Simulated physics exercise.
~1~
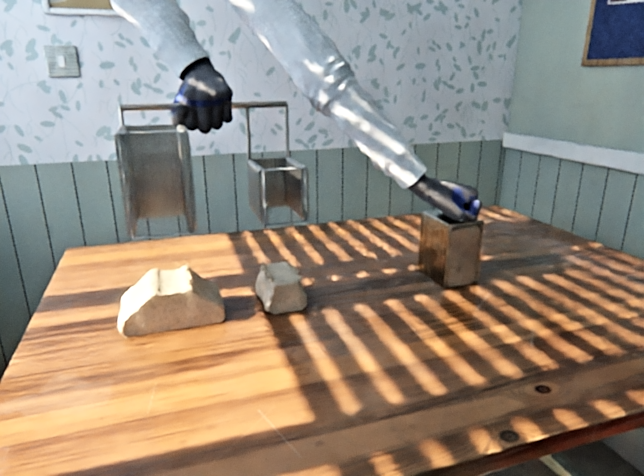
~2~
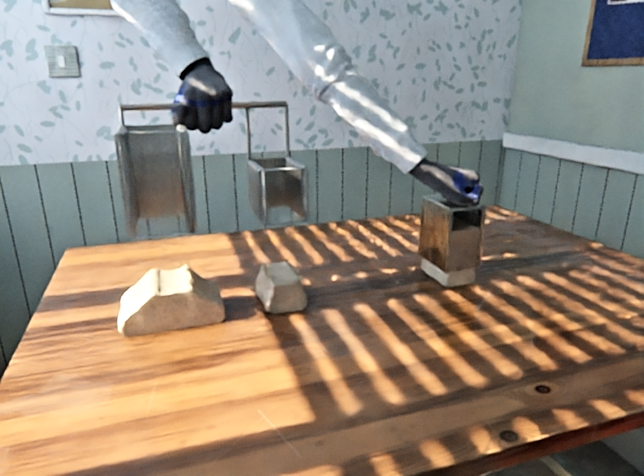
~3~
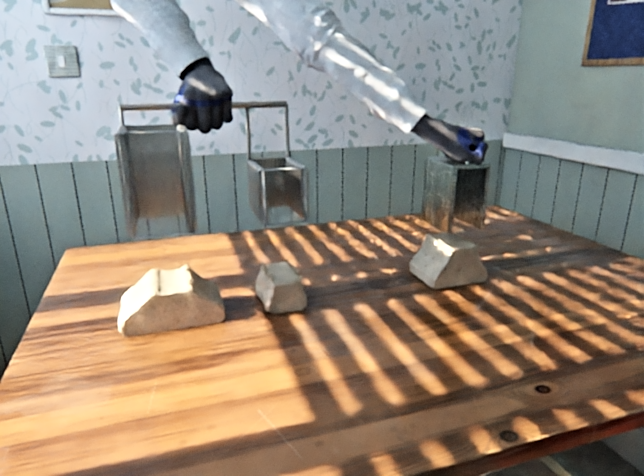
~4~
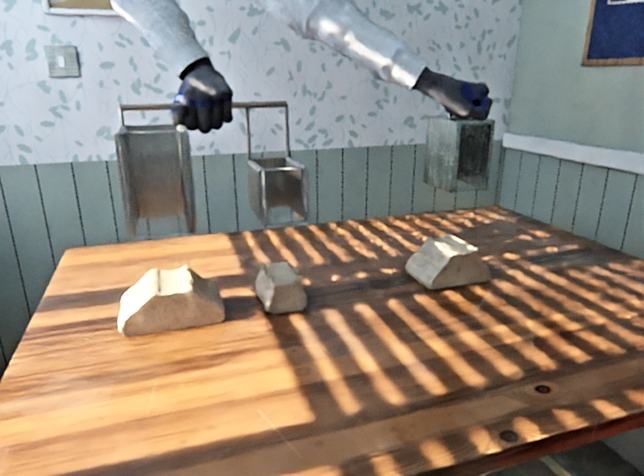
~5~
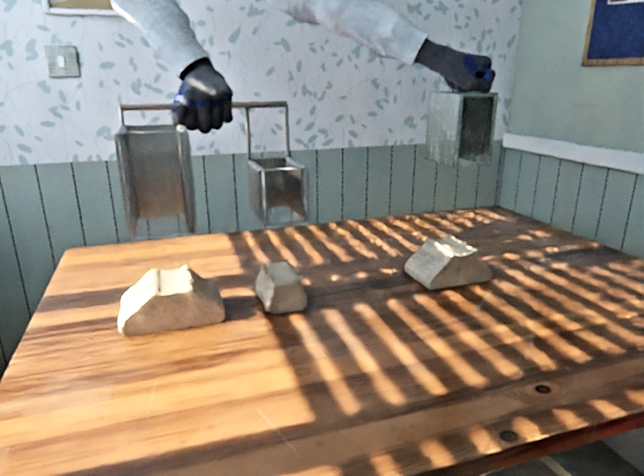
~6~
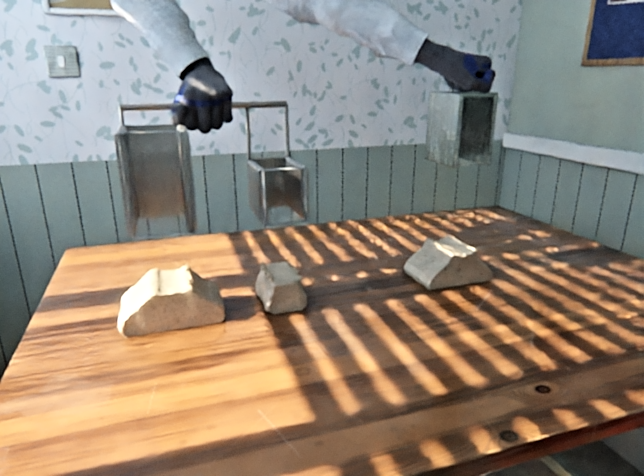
The clip opens on a sunlit wooden table striped with shadows, where two pale, sandy lumps sit at the left and centre while a gloved hand holds up a bar with two metal tins hanging from it. At the right, another gloved hand grips a tin standing on the table and begins to draw it straight up. As the tin clears the table, it leaves behind a thick, pale mass that slumps into a low mound with sloping sides. The tin keeps rising, and the mound settles only slightly more. Finally, the tin hangs still above the table, and the squat mound holds just over half the tin's depth.
